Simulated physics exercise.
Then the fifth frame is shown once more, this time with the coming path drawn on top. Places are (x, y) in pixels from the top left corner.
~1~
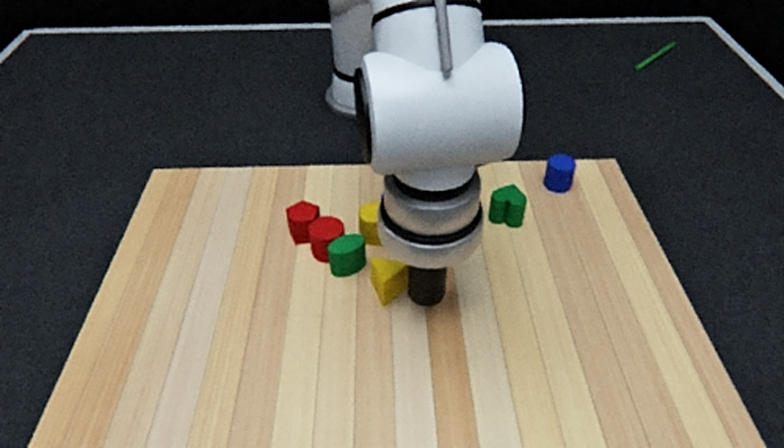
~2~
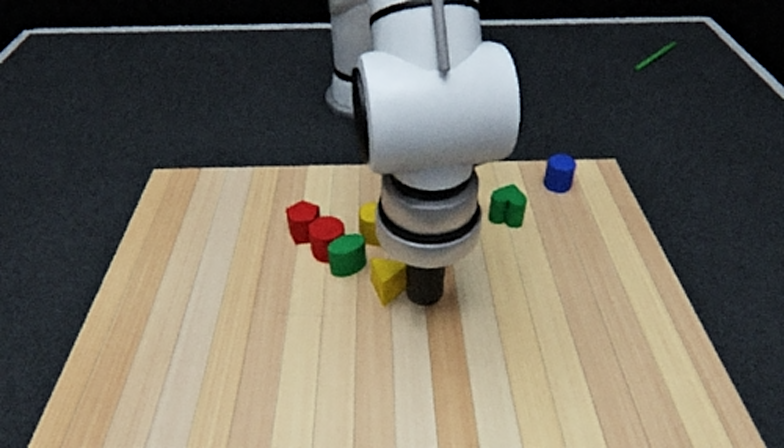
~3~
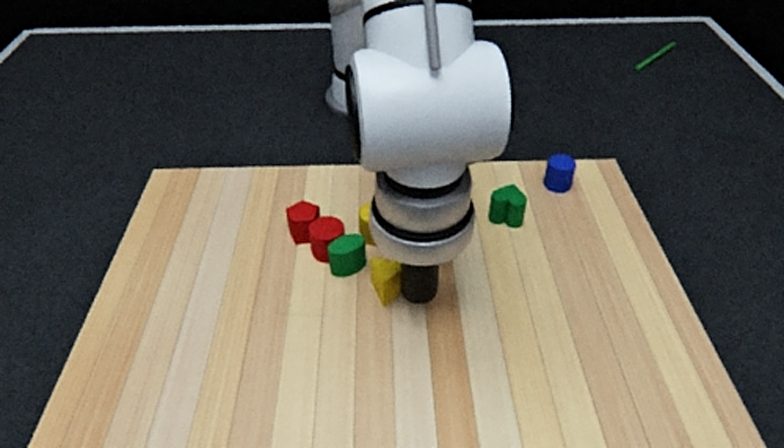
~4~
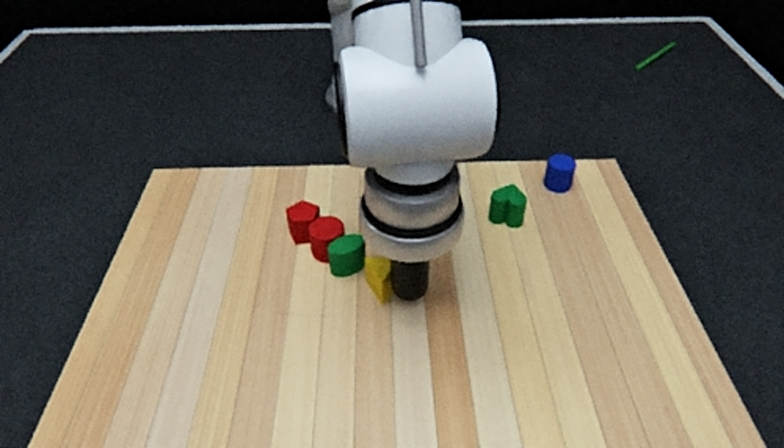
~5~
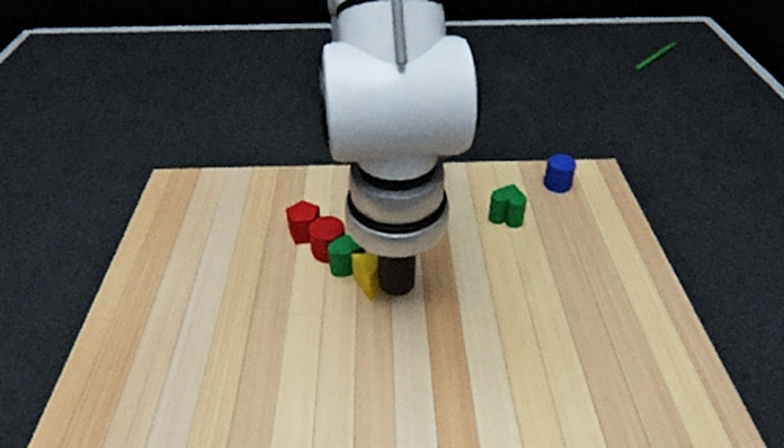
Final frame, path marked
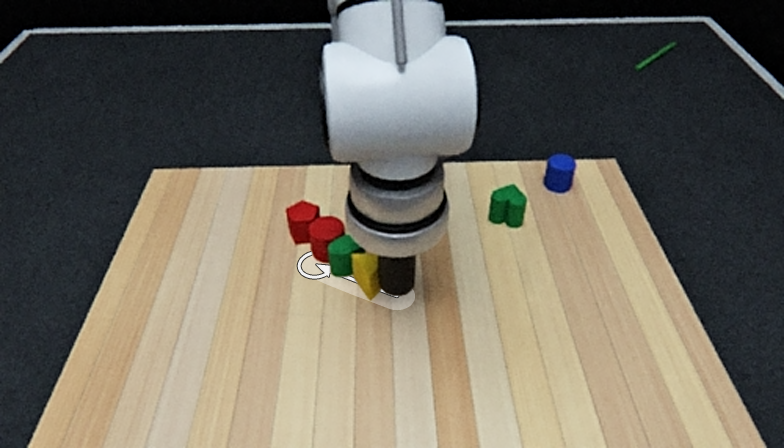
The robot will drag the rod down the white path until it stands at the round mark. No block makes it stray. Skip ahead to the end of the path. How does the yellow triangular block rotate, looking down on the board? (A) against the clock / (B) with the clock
My answer is option A.
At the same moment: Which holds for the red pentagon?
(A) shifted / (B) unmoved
Correct choice: A.
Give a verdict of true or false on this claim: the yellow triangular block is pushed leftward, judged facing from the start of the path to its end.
That is true.
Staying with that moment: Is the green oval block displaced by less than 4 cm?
I'd say no.
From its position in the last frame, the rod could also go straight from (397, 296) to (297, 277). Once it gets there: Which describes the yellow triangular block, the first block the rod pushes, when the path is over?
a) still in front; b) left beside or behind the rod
The answer is a.
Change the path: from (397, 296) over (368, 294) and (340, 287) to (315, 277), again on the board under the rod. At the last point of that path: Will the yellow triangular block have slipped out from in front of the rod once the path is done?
No, that is not what happens.
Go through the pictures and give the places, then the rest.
The first picture shows rod's lower end (426, 294); red pentagon (302, 210); red circular block (326, 227); green oval block (346, 243); yellow triangular block (387, 267).
The second picture shows rod (425, 293); blocks still.
The third picture shows rod (419, 291); blocks still.
The fourth picture shows rod (410, 288); yellow triangular block (383, 265).
The fifth picture shows rod (397, 284); red pentagon (302, 210); red circular block (326, 227); green oval block (346, 243); yellow triangular block (371, 261).
Drawn move, in a line from (397, 296) to (316, 265).
On the path given first. One third of the way, rod (367, 273); red circular block (325, 225); green oval block (342, 243), turned 25° clockwise; yellow triangular block (335, 261), turned 15° anticlockwise.
Two thirds of the way, rod (340, 263); red pentagon (296, 200), turned 40° anticlockwise; red circular block (314, 216); green oval block (317, 236); yellow triangular block (308, 259), turned 35° anticlockwise.
At the end, rod (315, 252); red pentagon (291, 187), turned 60° anticlockwise; red circular block (304, 206); green oval block (292, 227); yellow triangular block (290, 256), turned 85° anticlockwise.
